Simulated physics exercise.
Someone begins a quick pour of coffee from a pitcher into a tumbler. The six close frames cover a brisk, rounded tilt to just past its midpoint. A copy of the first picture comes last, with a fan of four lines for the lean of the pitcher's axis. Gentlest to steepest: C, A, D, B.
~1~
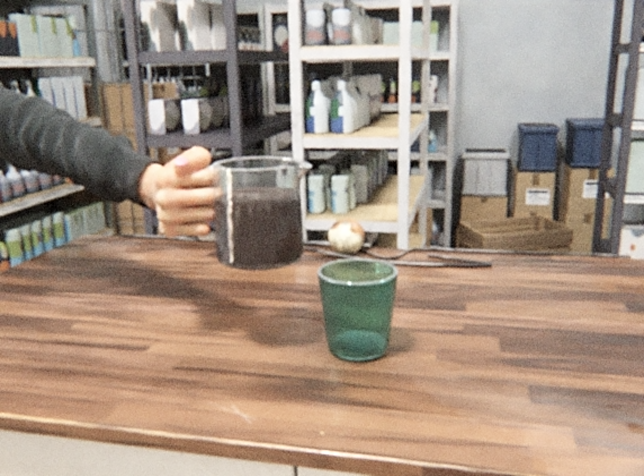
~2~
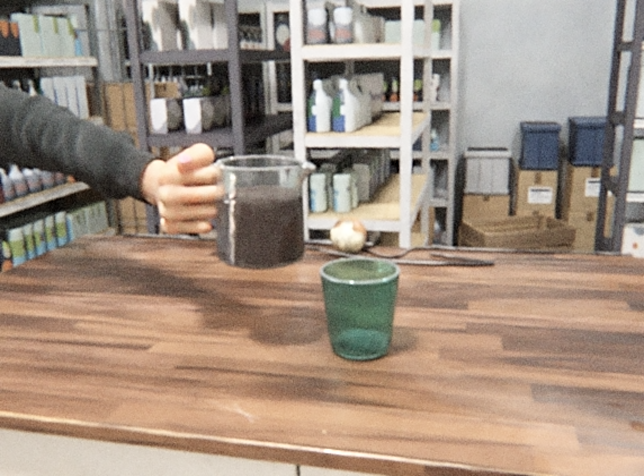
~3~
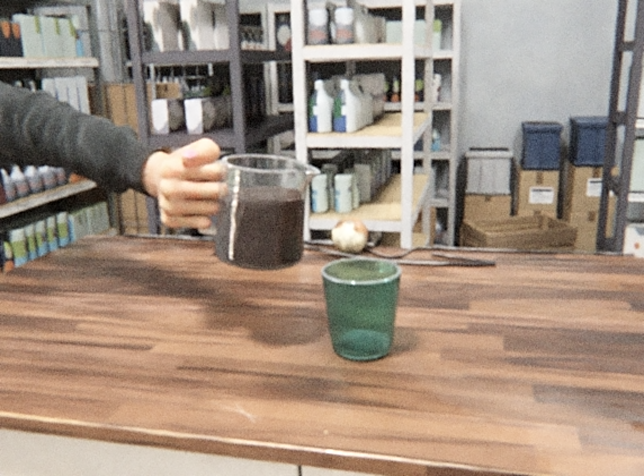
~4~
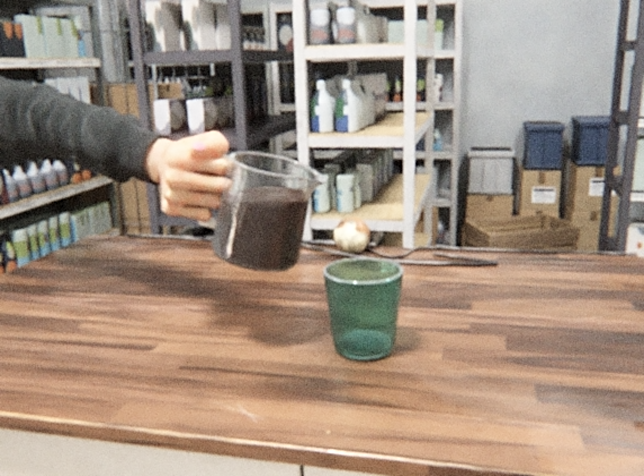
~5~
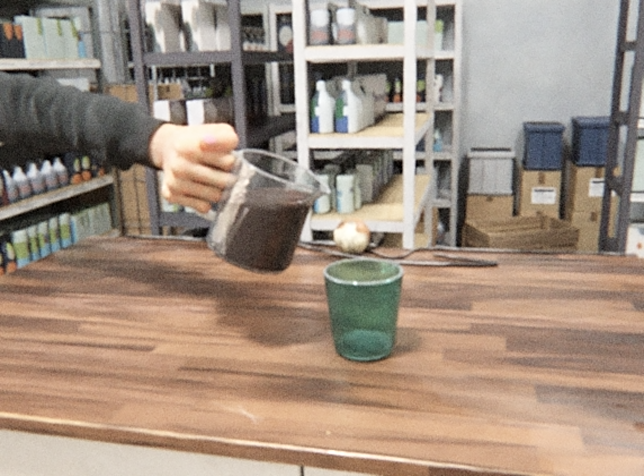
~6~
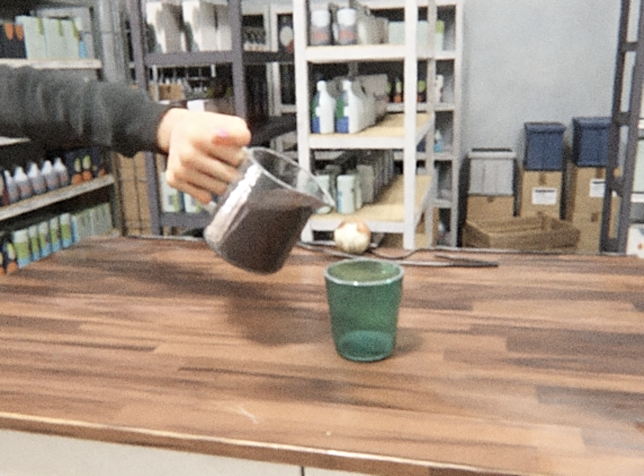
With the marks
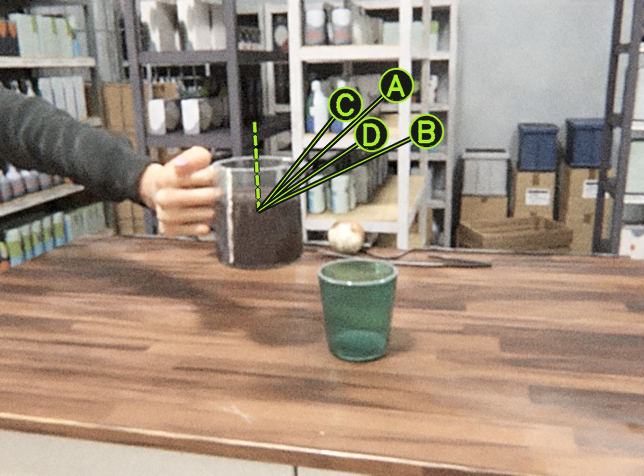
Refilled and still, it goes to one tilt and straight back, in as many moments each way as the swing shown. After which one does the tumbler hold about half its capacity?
Choose B.
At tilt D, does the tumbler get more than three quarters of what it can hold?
No.
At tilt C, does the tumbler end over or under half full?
Under half.
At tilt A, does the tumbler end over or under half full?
Under.
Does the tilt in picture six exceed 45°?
No.
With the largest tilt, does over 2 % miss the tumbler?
No, it does not.
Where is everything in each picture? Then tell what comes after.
Upright, lip at (309, 167); rim of the tumbler round (358, 270); nothing has left yet.
Upright, lip at (313, 167); nothing has left yet.
Tipped about 6°, lip at (317, 172); nothing has left yet.
Tipped about 14°, lip at (324, 181); nothing has left yet.
Tipped about 23°, lip at (328, 192); nothing has left yet.
Tipped about 33°, lip at (332, 204); nothing has left yet.
On the marked copy, A at (383, 96); B at (410, 138); C at (334, 117); D at (357, 144).
For tilt A, the tumbler ends with about 17 % of what it can hold.
For tilt B, the tumbler ends with about 53 % of what it can hold.
For tilt C, the tumbler ends with about 7 % of what it can hold.
For tilt D, the tumbler ends with about 33 % of what it can hold.
